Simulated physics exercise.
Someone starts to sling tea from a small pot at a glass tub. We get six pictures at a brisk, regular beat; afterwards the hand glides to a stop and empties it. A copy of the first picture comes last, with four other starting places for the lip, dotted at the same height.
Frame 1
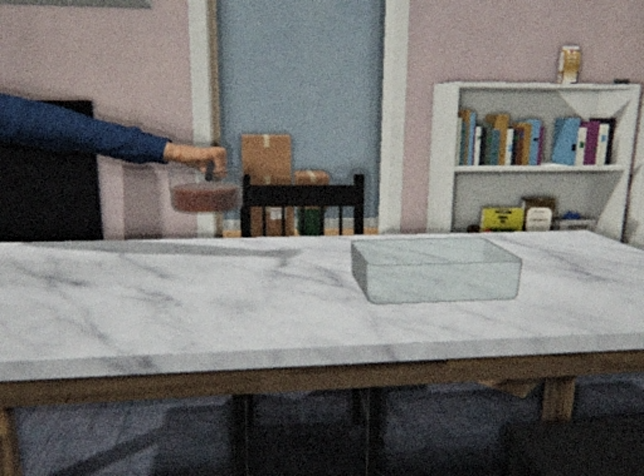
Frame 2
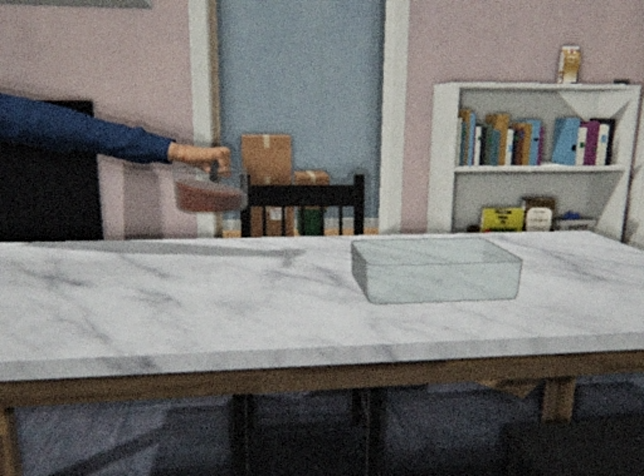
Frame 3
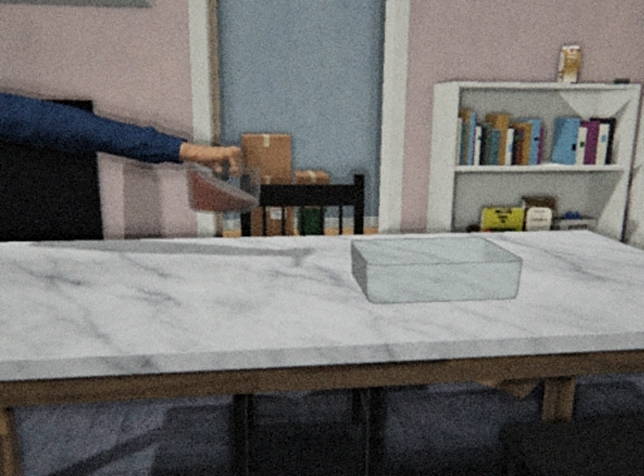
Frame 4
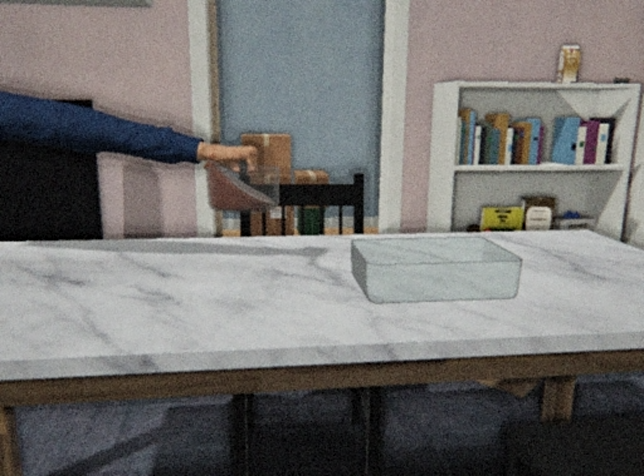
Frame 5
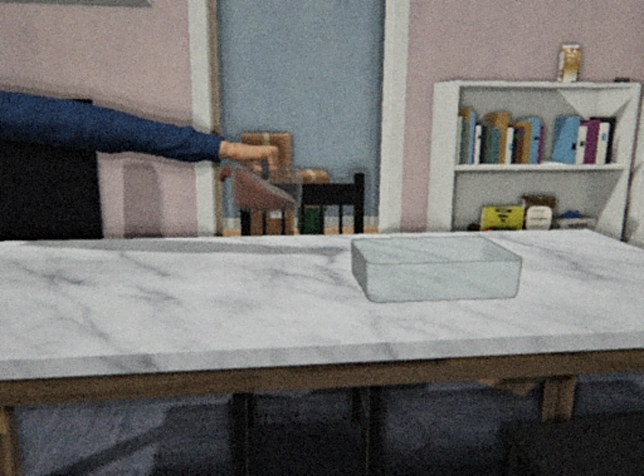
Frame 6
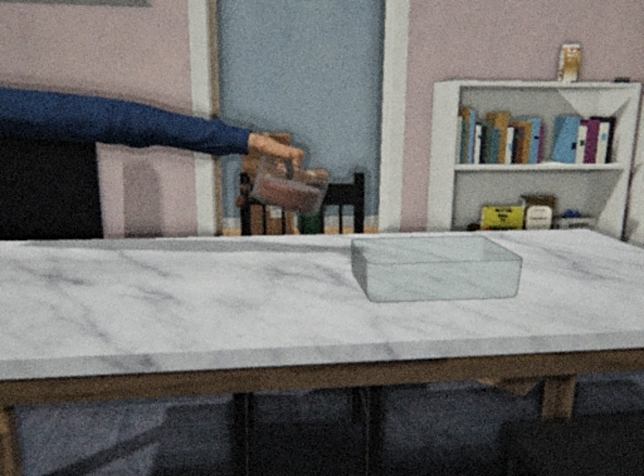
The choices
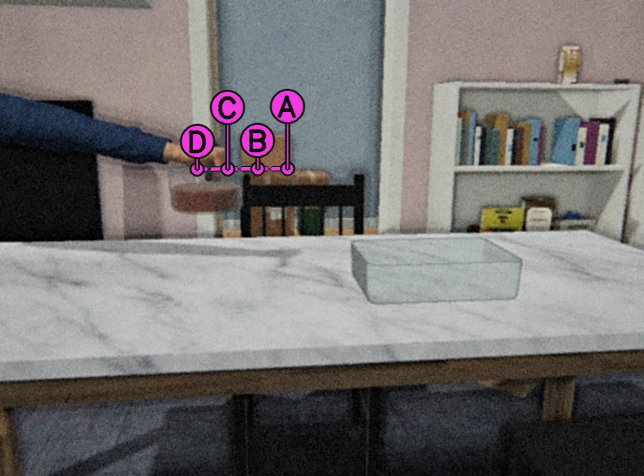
Blue-sleeved arm carrying a small clear pot of reddish-brown tea rightward above a marble table, the liquid sloshing and the pot tilting.
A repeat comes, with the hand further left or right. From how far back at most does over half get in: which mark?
Take D.
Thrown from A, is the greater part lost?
No.
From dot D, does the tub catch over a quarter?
Yes, it does.
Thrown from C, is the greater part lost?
No.
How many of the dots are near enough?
All of the four.
On the marked copy, A at (287, 168); B at (257, 168); C at (227, 169); D at (197, 169).
With A, about 80 % lands in the tub, 11 % falls short and 9 % goes beside or beyond.
With B, about 77 % lands in the tub, 7 % falls short and 17 % goes beside or beyond.
With C, about 77 % lands in the tub, 10 % falls short and 13 % goes beside or beyond.
With D, about 66 % lands in the tub, 24 % falls short and 10 % goes beside or beyond.
